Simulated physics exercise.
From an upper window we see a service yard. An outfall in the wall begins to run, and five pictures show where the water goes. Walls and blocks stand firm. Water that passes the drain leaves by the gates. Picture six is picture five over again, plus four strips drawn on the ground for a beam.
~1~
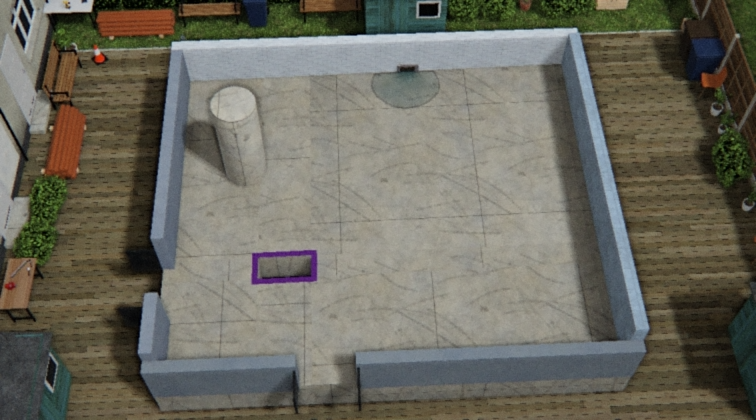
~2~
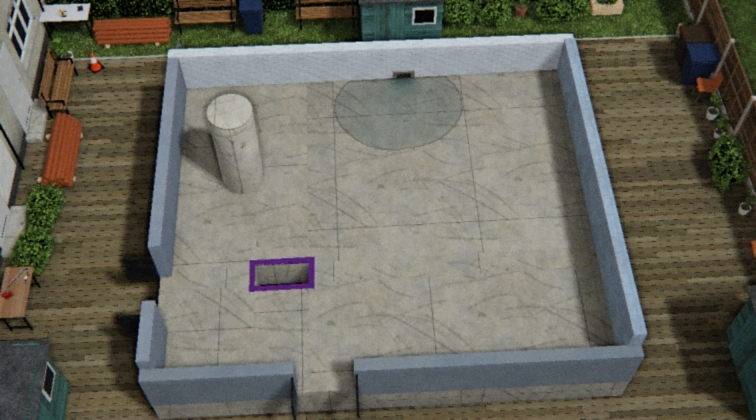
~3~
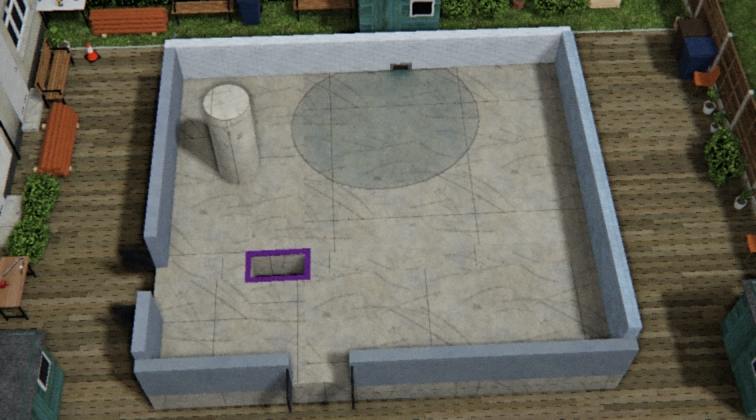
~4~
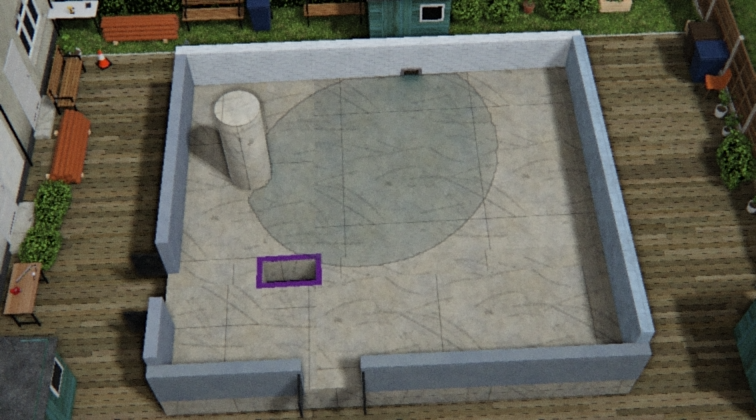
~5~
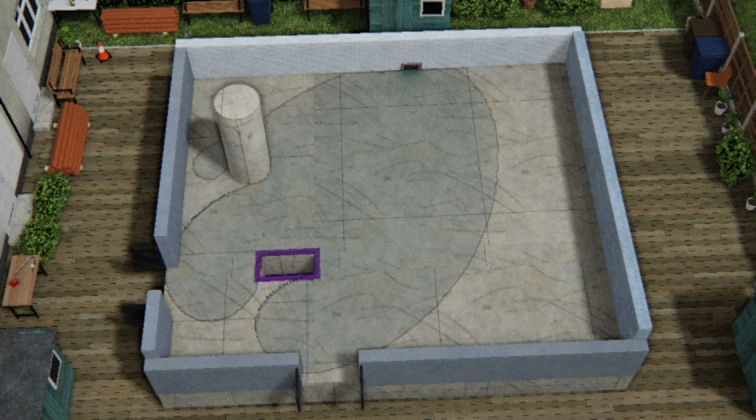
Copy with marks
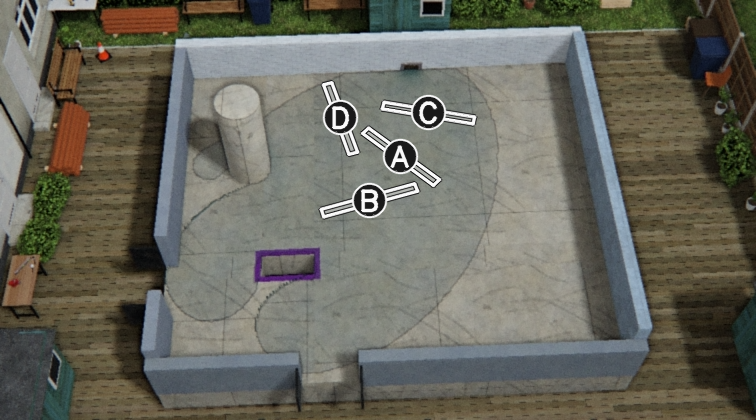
Walled service yard seen from above, water spreading from an outfall in the back wall, passing a pillar and reaching the purple-edged gully.
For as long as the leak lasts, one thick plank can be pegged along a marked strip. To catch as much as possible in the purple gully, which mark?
D is best.
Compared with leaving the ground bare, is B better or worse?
Position B is worse.
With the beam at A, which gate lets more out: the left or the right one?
The left one.
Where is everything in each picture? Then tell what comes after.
Outfall at (407, 68); purple gully at (285, 267); open gate at (328, 373); open gate at (172, 295); 2 % of the ground under water, visible out to (381, 98); purple gully still dry, in the first frame.
In the second frame, 8 % of the ground under water, visible out to (356, 136); purple gully still dry.
In the third frame, 17 % of the ground under water, visible out to (361, 185); purple gully still dry.
In the fourth frame, 32 % of the ground under water, visible out to (335, 263); purple gully still dry.
In the fifth frame, 51 % of the ground under water, visible out to (190, 306); purple gully taking water.
In white, A from (365, 130) to (436, 182); B from (322, 213) to (416, 187); C from (383, 105) to (473, 120); D from (327, 83) to (353, 153).
Choosing A, about 13 % of the stream goes into the purple gully, about 84 % out by the gates.
Choosing B, about 13 % of the stream goes into the purple gully, about 86 % out by the gates.
Choosing C, about 12 % of the stream goes into the purple gully, about 86 % out by the gates.
Choosing D, about 24 % of the stream goes into the purple gully, about 74 % out by the gates.
